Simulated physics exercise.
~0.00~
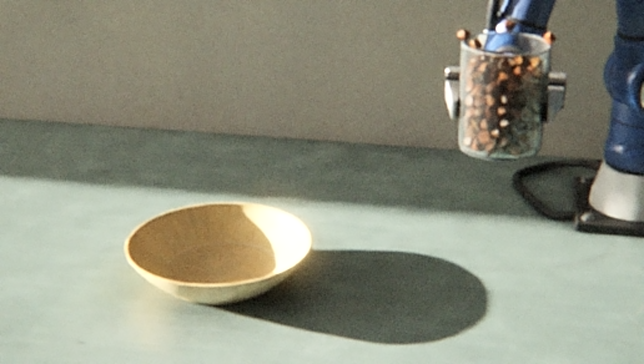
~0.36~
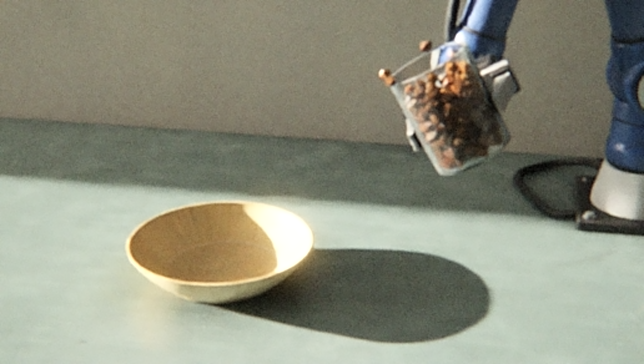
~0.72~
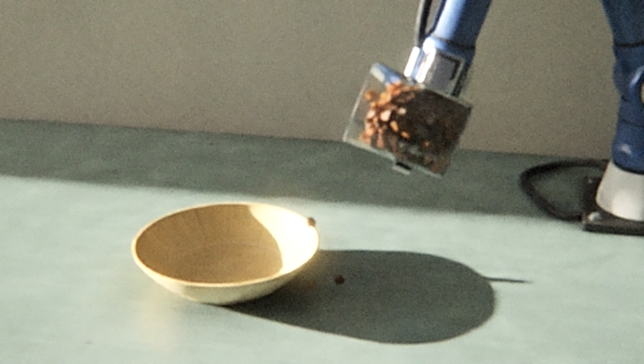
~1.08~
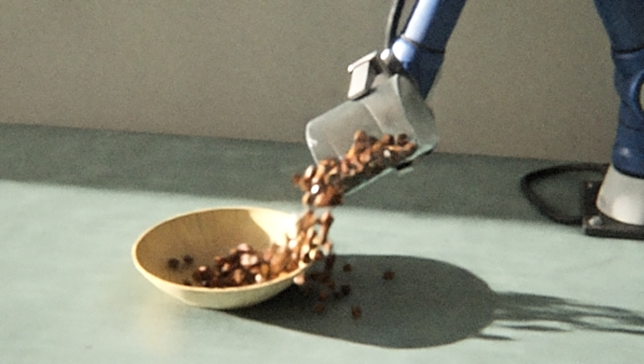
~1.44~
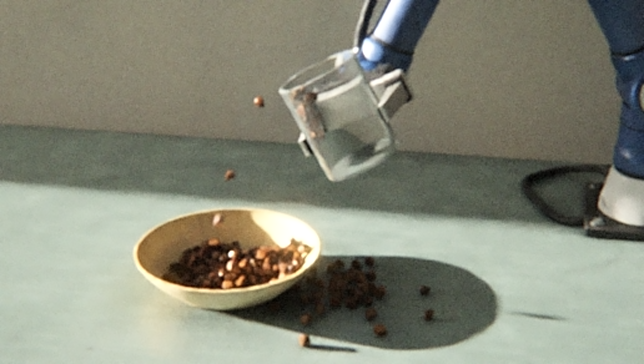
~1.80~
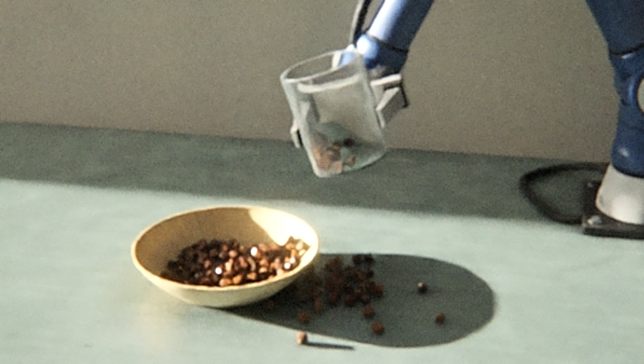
On a pale green table, a blue robot arm swung a clear beaker of brown pellets left and tipped them toward a shallow bowl, then tilted it back with a few left inside, most in the bowl and some scattered beside it.
